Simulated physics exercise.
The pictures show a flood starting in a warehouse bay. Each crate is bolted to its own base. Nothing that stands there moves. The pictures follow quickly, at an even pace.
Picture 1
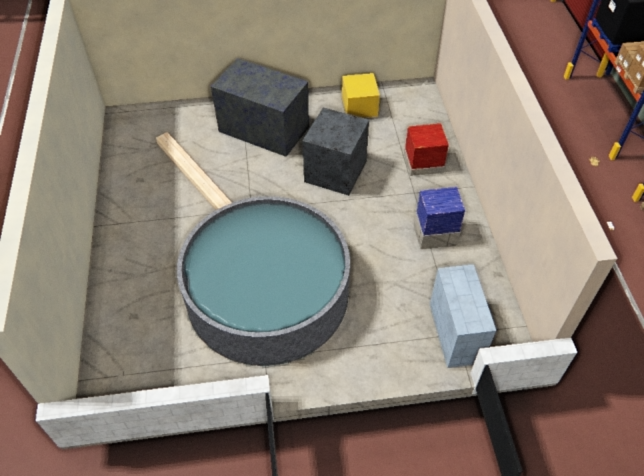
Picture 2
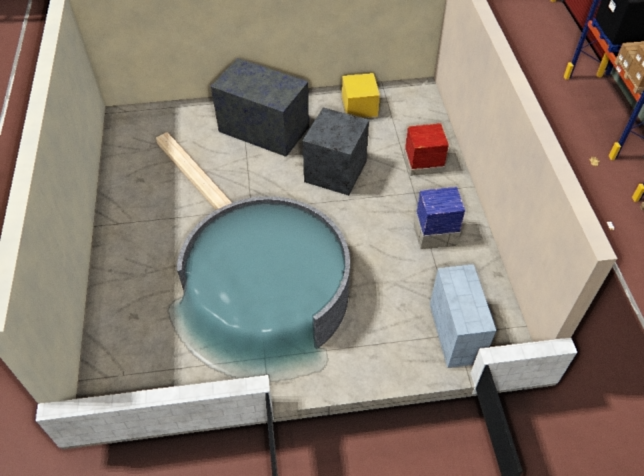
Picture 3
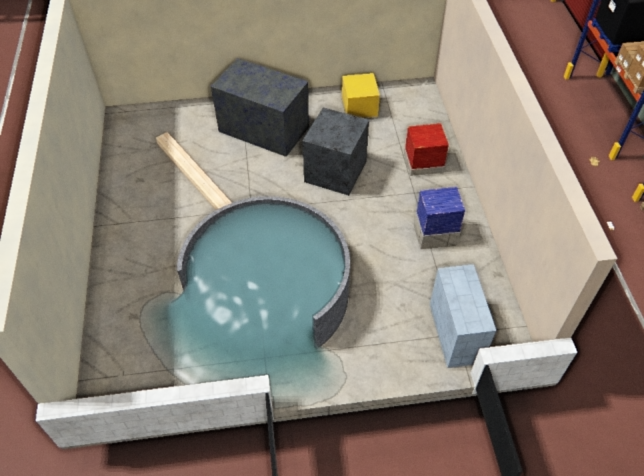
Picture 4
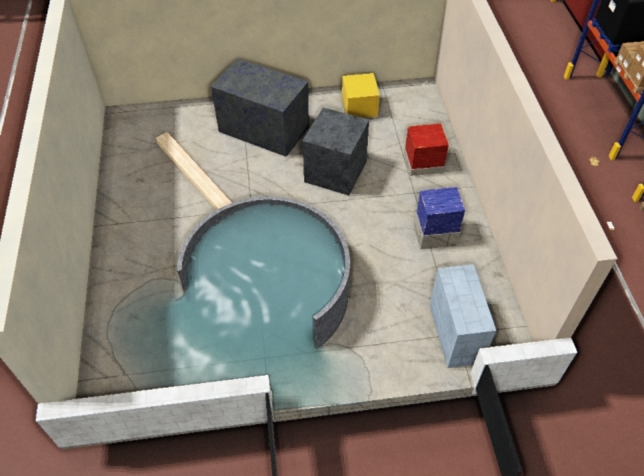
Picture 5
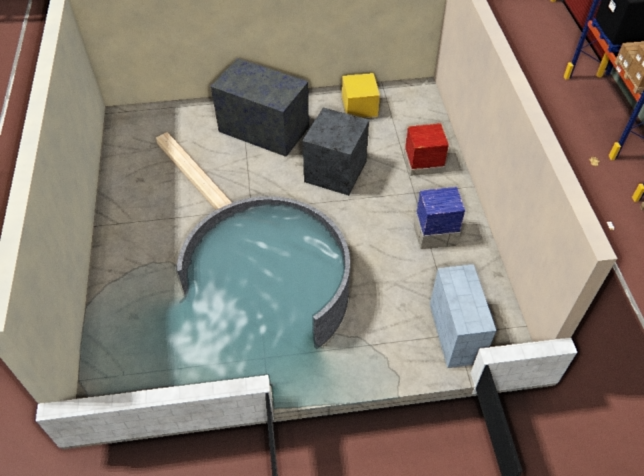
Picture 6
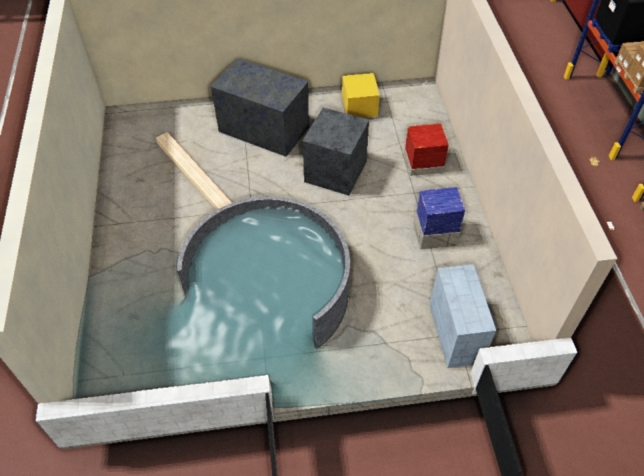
Water in a round dark-rimmed tank pours out through a gap at its front and spreads across the pale floor, first toward the front wall, then leftward to the side wall, while the blocks and wooden plank stay still.
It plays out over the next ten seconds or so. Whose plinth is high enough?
One by one: The red crate stays dry; the blue crate stays dry; the yellow crate gets wet.
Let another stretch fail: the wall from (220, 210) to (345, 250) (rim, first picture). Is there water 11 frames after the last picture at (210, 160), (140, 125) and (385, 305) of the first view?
In turn: Flooded, covered, free of water.
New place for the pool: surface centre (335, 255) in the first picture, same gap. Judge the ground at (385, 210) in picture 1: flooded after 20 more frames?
Answer: Clear.
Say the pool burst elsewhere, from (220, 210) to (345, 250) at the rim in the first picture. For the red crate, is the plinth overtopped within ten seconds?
The red one is soaked.
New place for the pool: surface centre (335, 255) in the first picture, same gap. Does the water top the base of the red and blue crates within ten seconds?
One by one: Red remains dry; blue is safe.
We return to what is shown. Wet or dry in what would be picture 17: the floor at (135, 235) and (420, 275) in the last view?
As listed: Awash, free of water.
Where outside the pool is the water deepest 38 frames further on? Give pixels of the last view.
Near (220, 109).
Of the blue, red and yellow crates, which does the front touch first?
First comes the yellow crate.
A moment on, water covers 15 % of the floor; the red crate not reached, the blue crate not reached, the yellow crate not reached.
Next, water covers 25 % of the floor; the red crate not reached, the blue crate not reached, the yellow crate not reached.
Then, water covers 50 % of the floor; the red crate not reached, the blue crate not reached, the yellow crate not reached.
Later, water covers 65 % of the floor; the red crate not reached, the blue crate not reached, the yellow crate water round its plinth.
In the end, water covers 90 % of the floor; the red crate stayed above the water, the blue crate stayed above the water, the yellow crate was topped.
